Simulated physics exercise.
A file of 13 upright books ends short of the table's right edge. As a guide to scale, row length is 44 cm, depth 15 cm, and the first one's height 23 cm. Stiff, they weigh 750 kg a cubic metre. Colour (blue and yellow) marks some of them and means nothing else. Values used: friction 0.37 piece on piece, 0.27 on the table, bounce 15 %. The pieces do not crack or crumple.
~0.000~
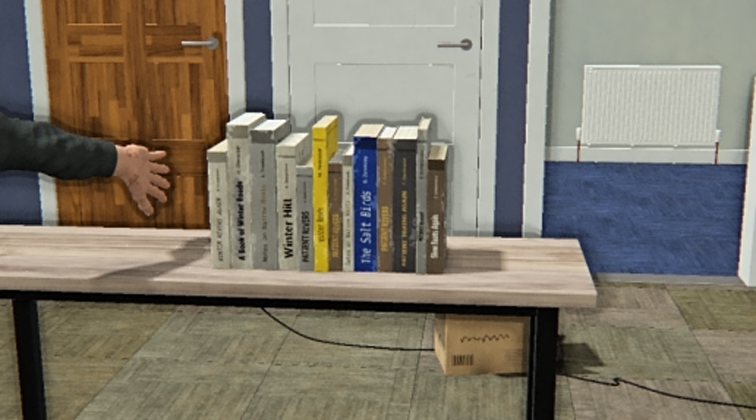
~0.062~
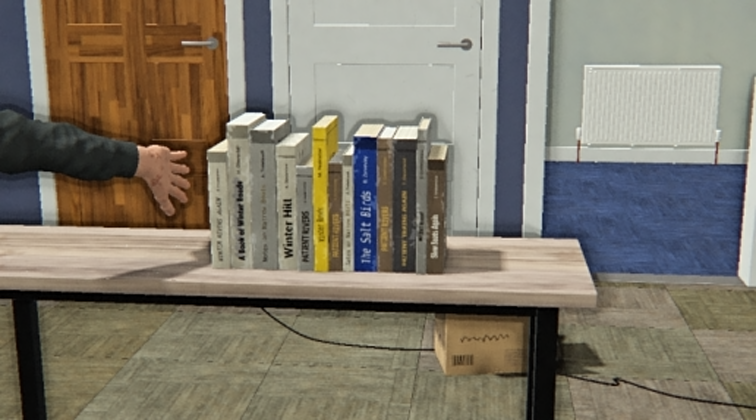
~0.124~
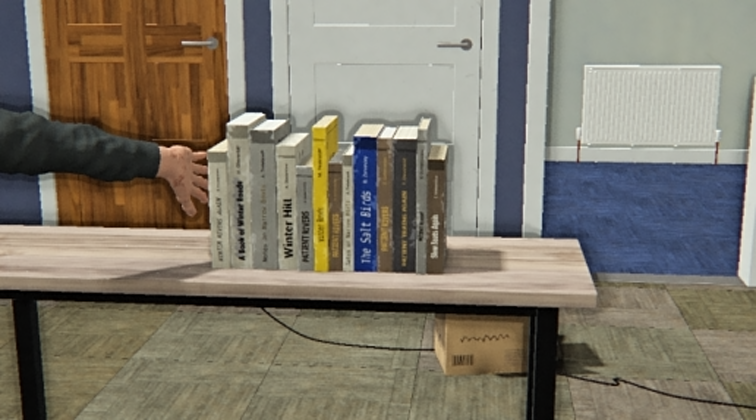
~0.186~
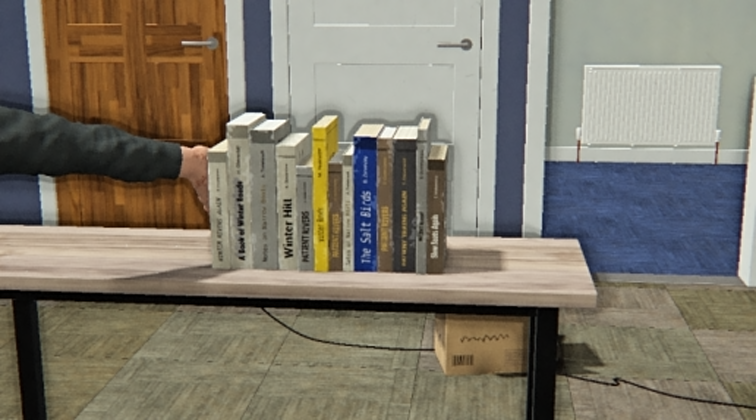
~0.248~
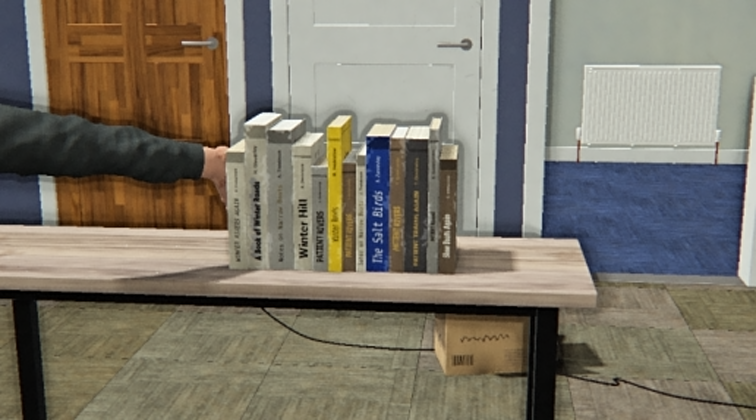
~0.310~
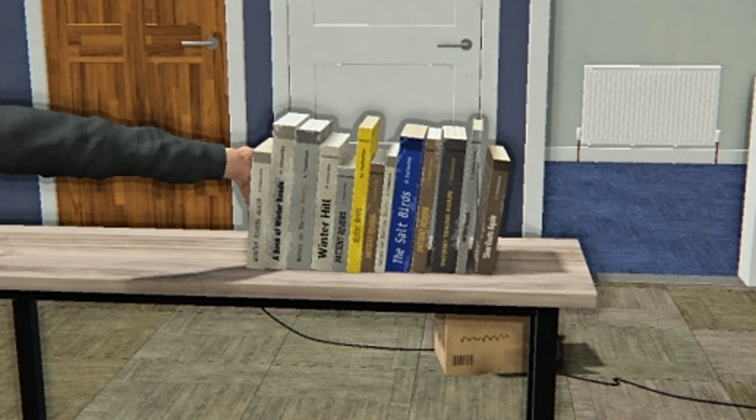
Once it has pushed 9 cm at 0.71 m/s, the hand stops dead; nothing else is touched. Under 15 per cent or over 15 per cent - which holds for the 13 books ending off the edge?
It comes to upwards of 15 per cent of the lot.
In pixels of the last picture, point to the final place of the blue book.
In the last picture it sits at roughly (541, 229).
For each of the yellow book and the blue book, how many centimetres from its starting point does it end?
Yellow ends up some 20 cm away; blue ends up some 30 cm away.
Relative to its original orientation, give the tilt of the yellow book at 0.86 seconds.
Some 60°.
After 0.46 s, none of the 13 books off the edge, 13 disturbed; blue book 38° from how it stood; yellow book 37° from how it stood.
After 0.86 s, 2 of the 13 books off the edge; blue book 69° from how it stood; yellow book 59° from how it stood.
In the end (1.3 s), 3 of the 13 books off the edge; blue book 73° from how it stood; yellow book 59° from how it stood. That is 23 per cent. From the last view, middles, blue book near (541, 229), yellow book near (436, 224).
